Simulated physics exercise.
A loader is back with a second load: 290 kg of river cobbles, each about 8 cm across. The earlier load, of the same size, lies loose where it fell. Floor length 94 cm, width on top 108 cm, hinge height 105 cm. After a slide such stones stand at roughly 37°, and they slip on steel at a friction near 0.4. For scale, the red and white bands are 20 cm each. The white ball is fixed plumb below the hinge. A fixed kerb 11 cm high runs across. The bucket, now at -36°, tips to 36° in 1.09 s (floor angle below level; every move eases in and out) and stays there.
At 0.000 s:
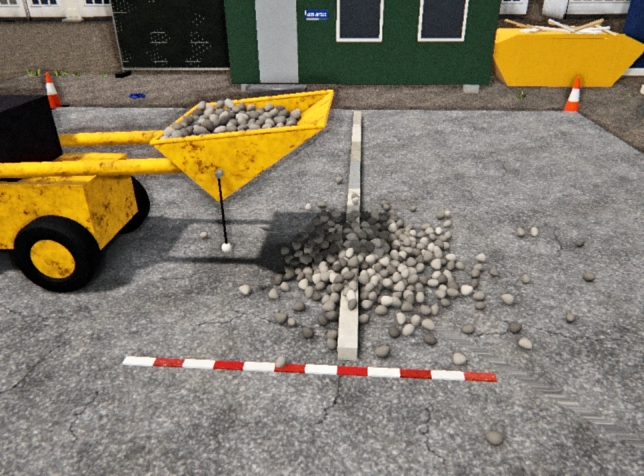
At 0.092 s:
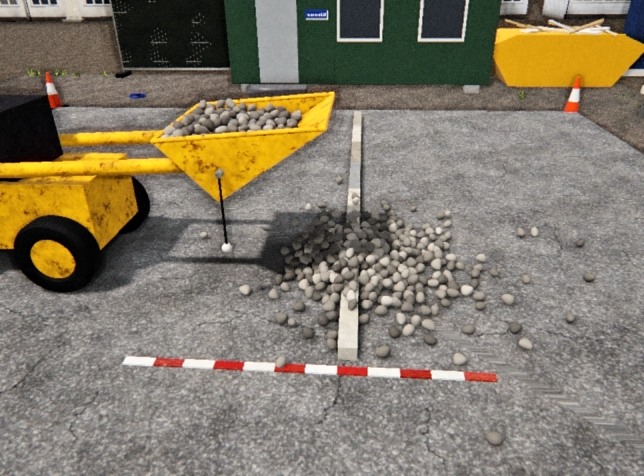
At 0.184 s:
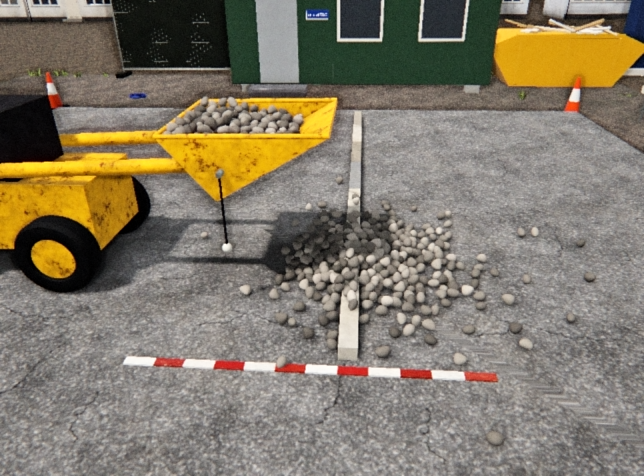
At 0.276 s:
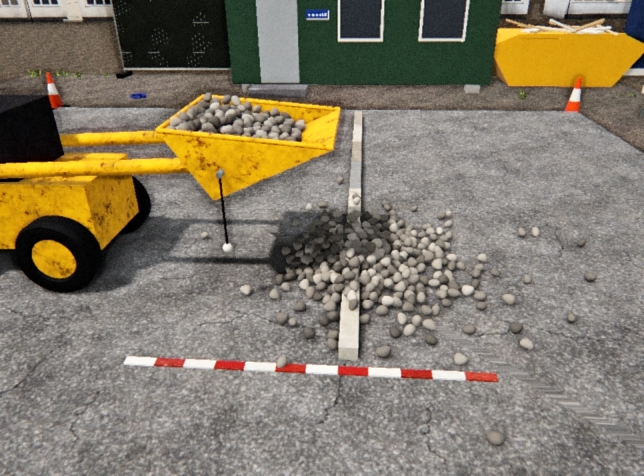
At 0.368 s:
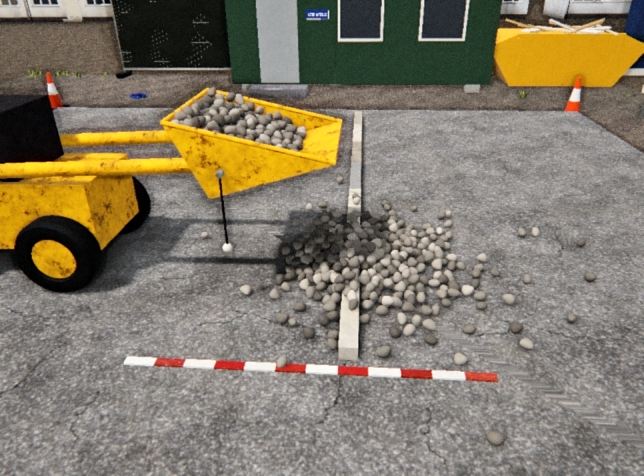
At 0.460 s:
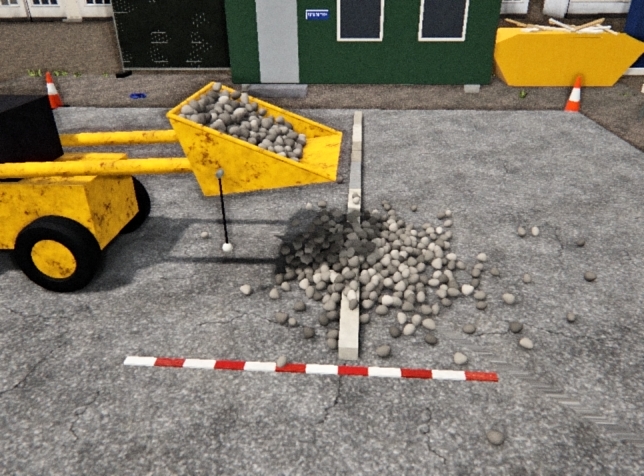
A yellow loader's bucket full of rounded grey stones tilting its front edge downward above scattered stones lying across a kerb.
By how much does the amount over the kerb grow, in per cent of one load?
Roughly 44 per cent of a load more.
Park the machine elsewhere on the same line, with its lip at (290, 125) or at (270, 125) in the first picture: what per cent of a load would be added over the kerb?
First some 10, then 5 per cent.
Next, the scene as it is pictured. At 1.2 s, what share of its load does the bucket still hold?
It holds some 80 per cent.
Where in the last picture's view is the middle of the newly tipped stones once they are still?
Near (347, 251).
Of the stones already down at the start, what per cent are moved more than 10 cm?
About 10 per cent.
After 0.8 s the floor is at 25°; in per cent of one load, 100 in the bucket, 42 on this side of the kerb, 58 over the kerb; the foremost stones are at (546, 273).
After 1.2 s the floor is at 36°; in per cent of one load, 81 in the bucket, 61 on this side of the kerb, 58 over the kerb; the foremost stones are at (546, 273).
After 1.5 s the floor is at 36°; in per cent of one load, 22 in the bucket, 100 on this side of the kerb, 78 over the kerb; the foremost stones are at (546, 273).
After 4.1 s the floor is at 36°; in per cent of one load, 0 in the bucket, 97 on this side of the kerb, 103 over the kerb; the foremost stones are at (546, 261). Net gain over the kerb, 44.
